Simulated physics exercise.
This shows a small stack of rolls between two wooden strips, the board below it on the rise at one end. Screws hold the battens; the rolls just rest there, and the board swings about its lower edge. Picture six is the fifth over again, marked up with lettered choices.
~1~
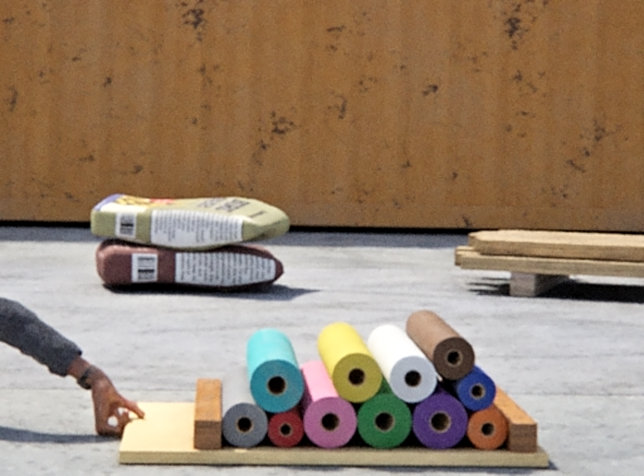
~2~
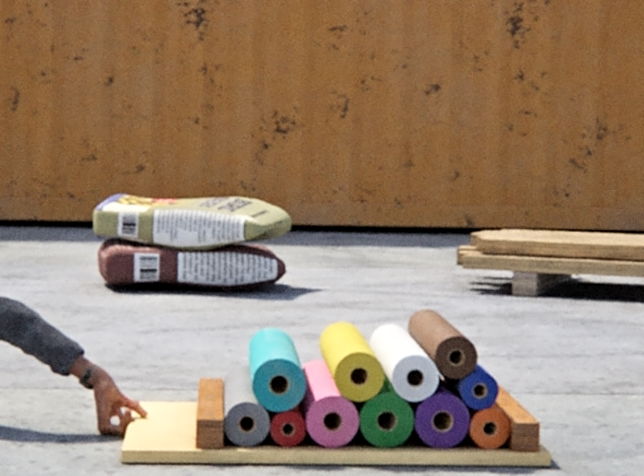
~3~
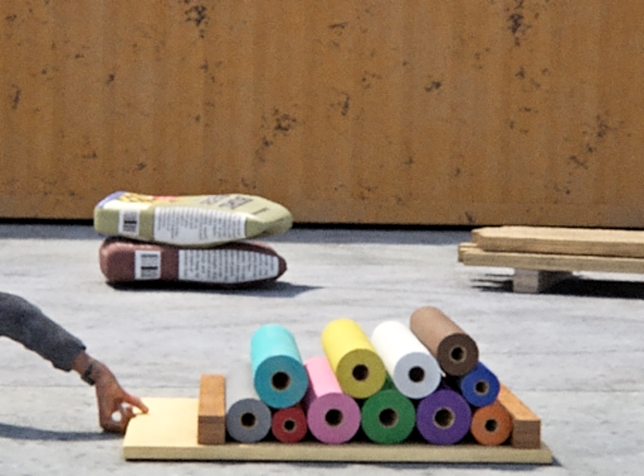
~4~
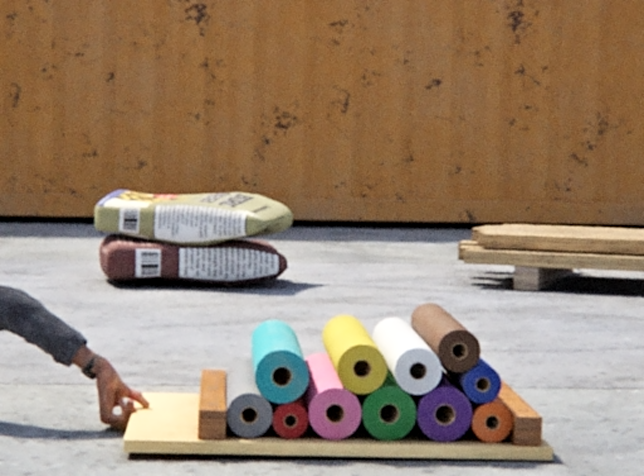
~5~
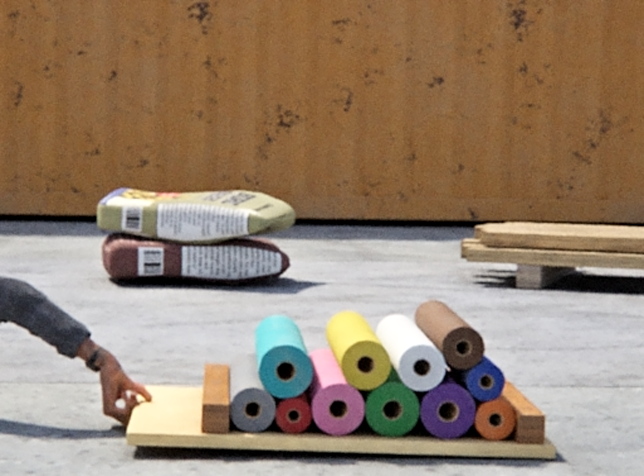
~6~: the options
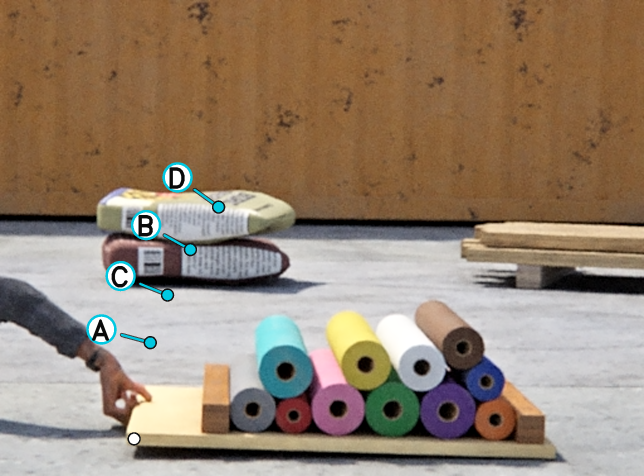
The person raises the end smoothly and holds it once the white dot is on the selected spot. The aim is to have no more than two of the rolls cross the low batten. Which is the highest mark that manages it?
Lift it to B and no more.
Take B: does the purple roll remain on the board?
Yes.
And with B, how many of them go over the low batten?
With B, two.
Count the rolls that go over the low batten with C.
It comes to two.
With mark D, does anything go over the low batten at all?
Yes.
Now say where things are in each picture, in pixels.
Yellow roll (357, 377); blue roll (477, 391); white roll (413, 378), in the first frame.
White roll (415, 378); brown roll (456, 357), in the second frame.
Board (331, 415); grey roll (249, 420); red roll (289, 425); yellow roll (361, 372), in the third frame.
Board (332, 410); grey roll (249, 415); red roll (291, 421), in the fourth frame.
Board (334, 406); grey roll (252, 409); red roll (293, 416), in the fifth frame.
On the marked copy, A at (150, 343); B at (190, 250); C at (168, 295); D at (219, 207); the white dot at (134, 439).
Following B. Soon after the start, board at 17°.
Later, board at 28°.
In the end, board at 28°, two over the low batten (blue, brown).
As for the rest, A two over the low batten (blue, brown); C two over the low batten (blue, brown); D four over the low batten (yellow, blue, white, brown).
